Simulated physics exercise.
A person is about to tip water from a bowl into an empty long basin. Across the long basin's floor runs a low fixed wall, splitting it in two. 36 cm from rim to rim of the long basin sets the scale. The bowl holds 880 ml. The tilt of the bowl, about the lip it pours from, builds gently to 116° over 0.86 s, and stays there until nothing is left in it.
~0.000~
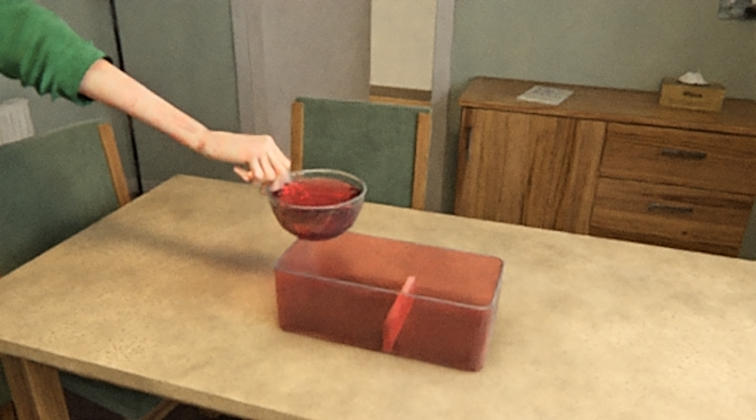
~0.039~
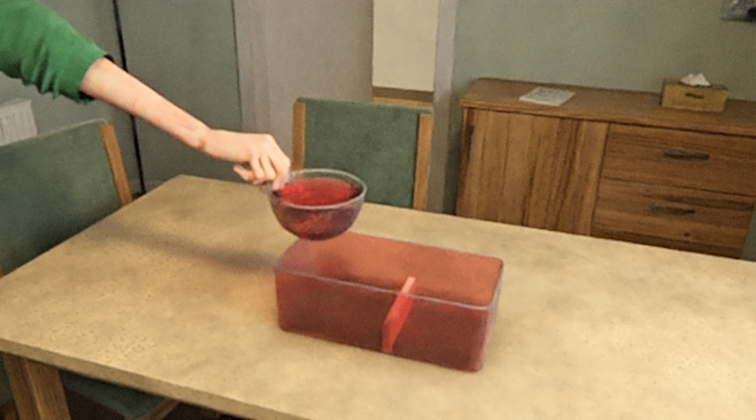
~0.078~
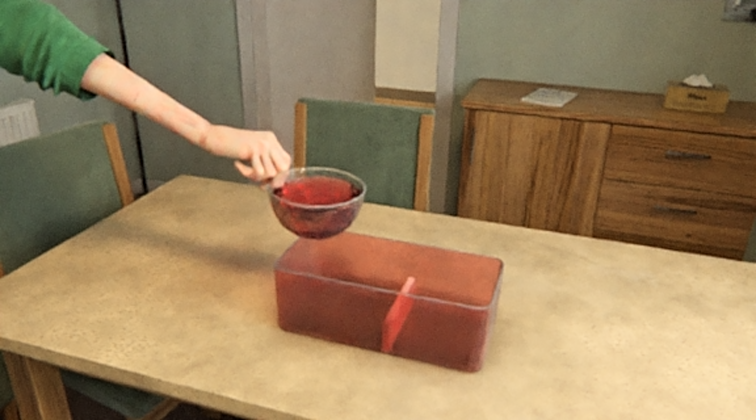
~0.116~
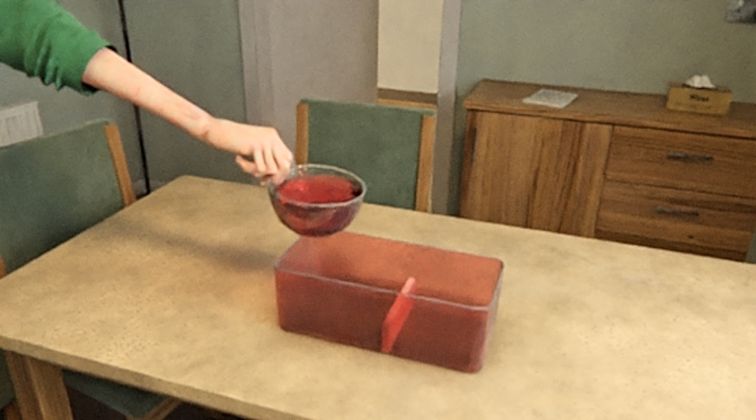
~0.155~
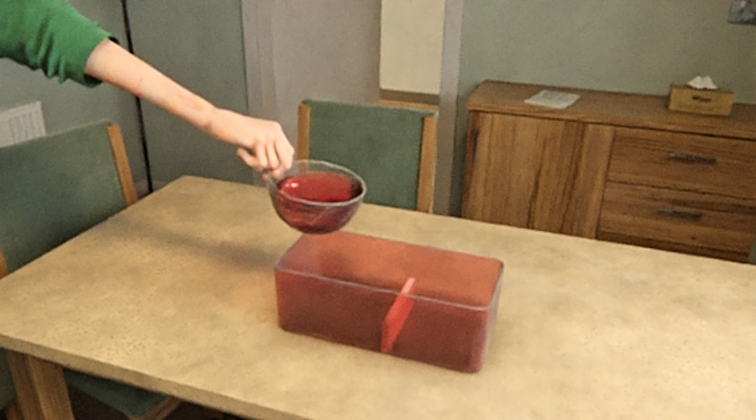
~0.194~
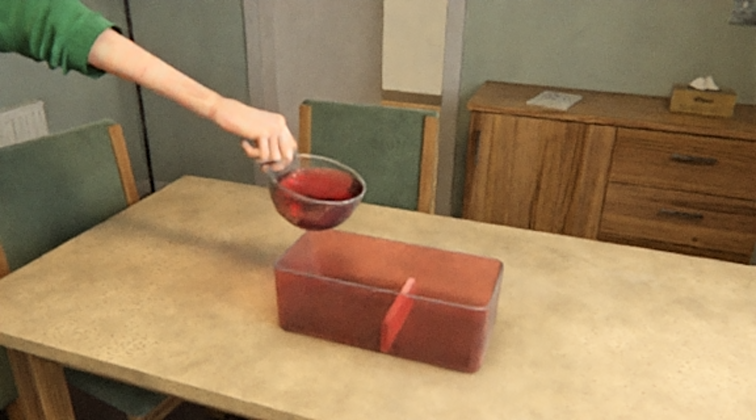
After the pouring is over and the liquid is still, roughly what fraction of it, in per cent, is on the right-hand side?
Roughly 82 out of 100 parts.
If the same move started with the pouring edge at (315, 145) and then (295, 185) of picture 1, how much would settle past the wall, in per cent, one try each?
Respectively 45 and 10 %.
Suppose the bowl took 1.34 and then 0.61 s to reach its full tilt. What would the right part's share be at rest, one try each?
Try 1: Approx. 90 %; try 2: Approx. 70 %.
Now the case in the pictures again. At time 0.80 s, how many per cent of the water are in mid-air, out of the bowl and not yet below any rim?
Near 9 percent.
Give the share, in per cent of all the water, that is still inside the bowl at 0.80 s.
I reckon near 0 per cent still sits there.
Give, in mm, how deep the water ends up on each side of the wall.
The left ends up at roughly 4 mm, with the right at roughly 32 mm.
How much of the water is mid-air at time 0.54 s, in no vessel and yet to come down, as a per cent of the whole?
Roughly 46 percent.
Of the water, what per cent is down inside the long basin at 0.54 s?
I reckon close to 12 percent of it.
By 0.54 s the tilt is 82° and 42 per cent is still to pour, 4 is left of the wall and 7 right of it.
By 0.80 s the tilt is 115° and 0 per cent is still to pour, 5 is left of the wall and 86 right of it.
By 1.07 s the tilt is 116° and 0 per cent is still to pour, 15 is left of the wall and 83 right of it.
By 1.36 s the tilt is 116° and 0 per cent is still to pour, 15 is left of the wall and 83 right of it.
At rest 15 per cent lies left of the wall, 82 right of it and 2 outside.
